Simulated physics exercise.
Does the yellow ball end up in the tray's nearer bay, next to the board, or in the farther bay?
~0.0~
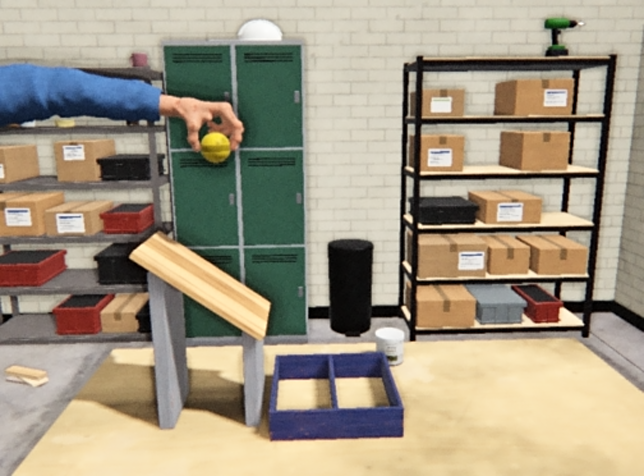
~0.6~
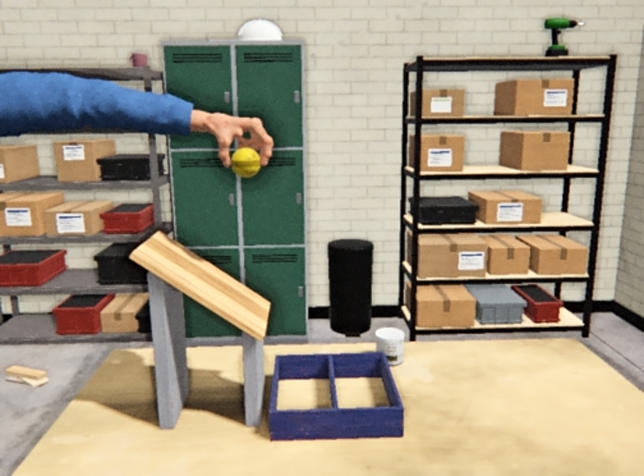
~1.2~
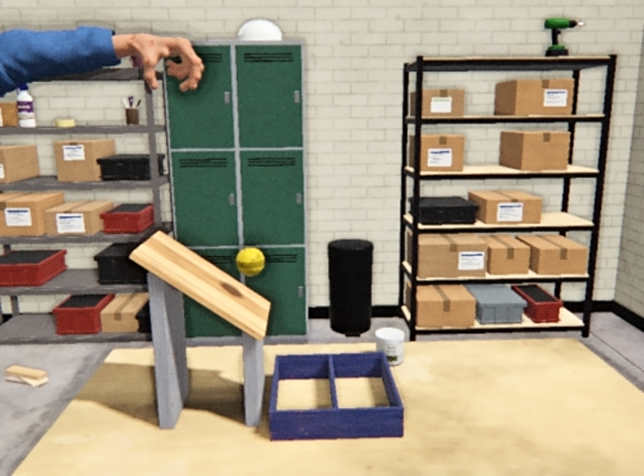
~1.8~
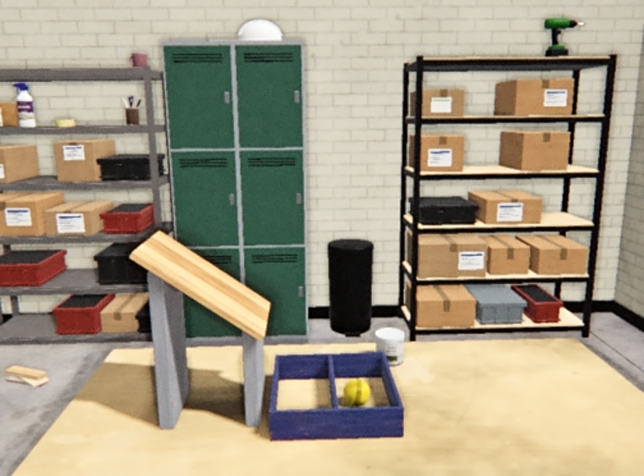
The yellow ball ends up in the farther bay, on the right side of the blue tray.
